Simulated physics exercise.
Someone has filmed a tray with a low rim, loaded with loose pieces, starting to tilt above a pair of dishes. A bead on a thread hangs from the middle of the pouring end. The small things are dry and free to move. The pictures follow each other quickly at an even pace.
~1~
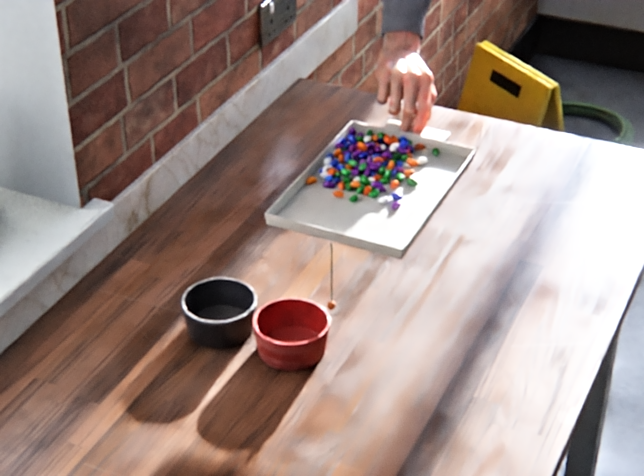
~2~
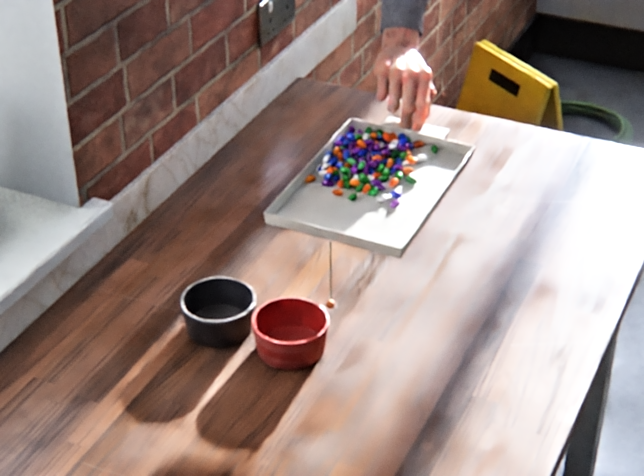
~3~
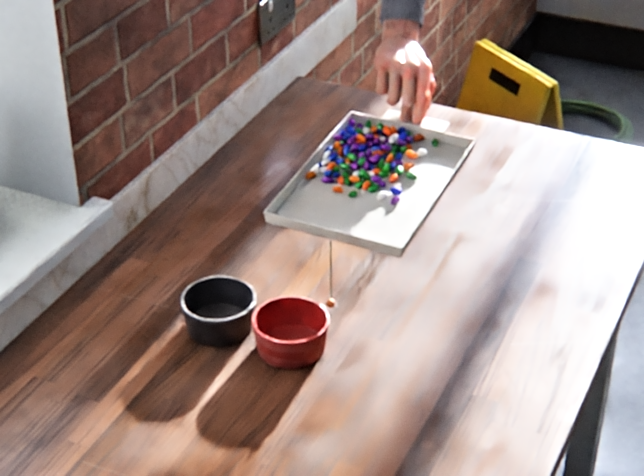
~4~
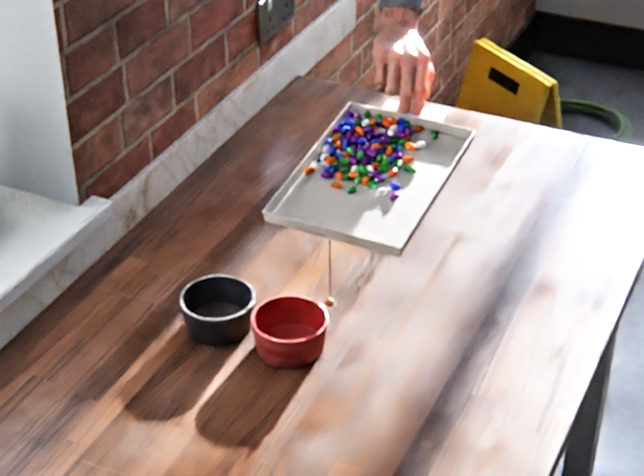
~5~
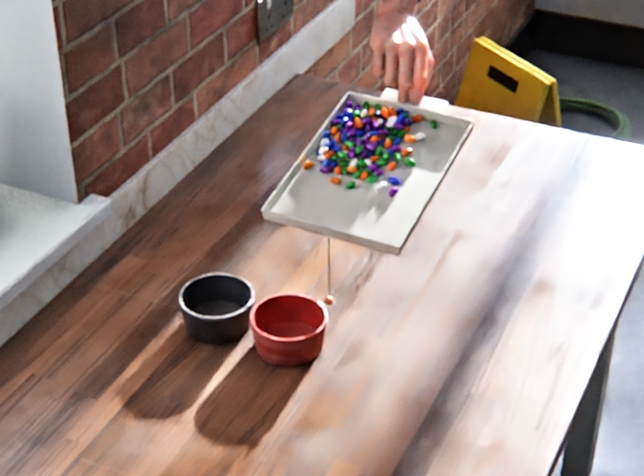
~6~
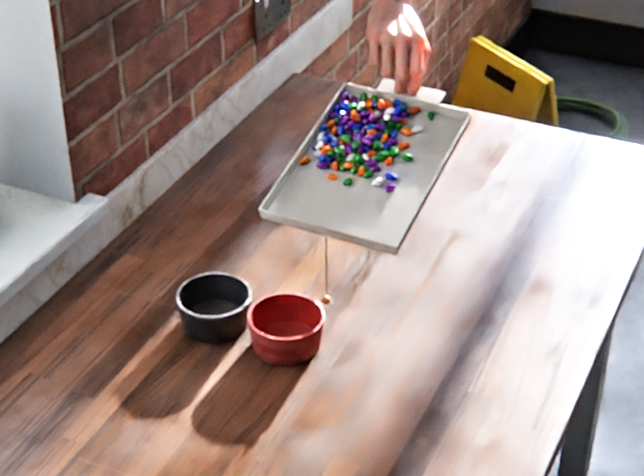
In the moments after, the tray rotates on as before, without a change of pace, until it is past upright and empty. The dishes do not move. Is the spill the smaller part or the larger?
The two hold under half of the load.
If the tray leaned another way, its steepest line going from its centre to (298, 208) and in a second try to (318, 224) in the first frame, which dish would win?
One: The right one. Two: The dish on the right.
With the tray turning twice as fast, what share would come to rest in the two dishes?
About 20 per cent.
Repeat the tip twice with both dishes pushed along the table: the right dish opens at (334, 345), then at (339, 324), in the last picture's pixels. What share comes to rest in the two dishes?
Near 80 % and 50 %.
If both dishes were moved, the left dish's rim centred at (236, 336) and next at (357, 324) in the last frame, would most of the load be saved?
At the first place less than half, at the second below a half.
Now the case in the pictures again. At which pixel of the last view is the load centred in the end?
Close to (316, 365).
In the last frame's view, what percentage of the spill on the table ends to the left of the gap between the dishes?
Near 10 %.
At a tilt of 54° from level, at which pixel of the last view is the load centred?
At about (329, 214).
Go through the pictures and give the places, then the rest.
In the first frame, corners of the pouring end (267, 213) and (402, 248), level; middle of the load (370, 162), jelly beans; left dish (202, 331); right dish (275, 354); bead on its thread (331, 305).
In the second frame, corners of the pouring end (266, 212) and (400, 247), level; middle of the load (369, 159).
In the third frame, corners of the pouring end (266, 211) and (401, 246), tipped barely, level across its low end; middle of the load (369, 154).
In the fourth frame, corners of the pouring end (265, 211) and (399, 246), tipped a little, level across its low end; middle of the load (368, 148).
In the fifth frame, corners of the pouring end (264, 209) and (398, 245), tipped a little, level across its low end; middle of the load (367, 140).
In the sixth frame, corners of the pouring end (261, 209) and (395, 245), tipped a little, level across its low end; middle of the load (363, 134); left dish (196, 326); right dish (269, 348).
Just after the last frame, tray tipped steeply; almost all on the tray; just a few outside both; about a tenth in the air.
A moment on, tray tipped right over; roughly two thirds on the tray; about a tenth in the right dish; roughly a quarter outside both; just a few in the air.
Further on, tray tipped past a quarter turn; roughly a third in the right dish; roughly two thirds outside both.
When it is over, tray tipped past a quarter turn; roughly a third in the right dish; not one in the left dish; roughly two thirds outside both.
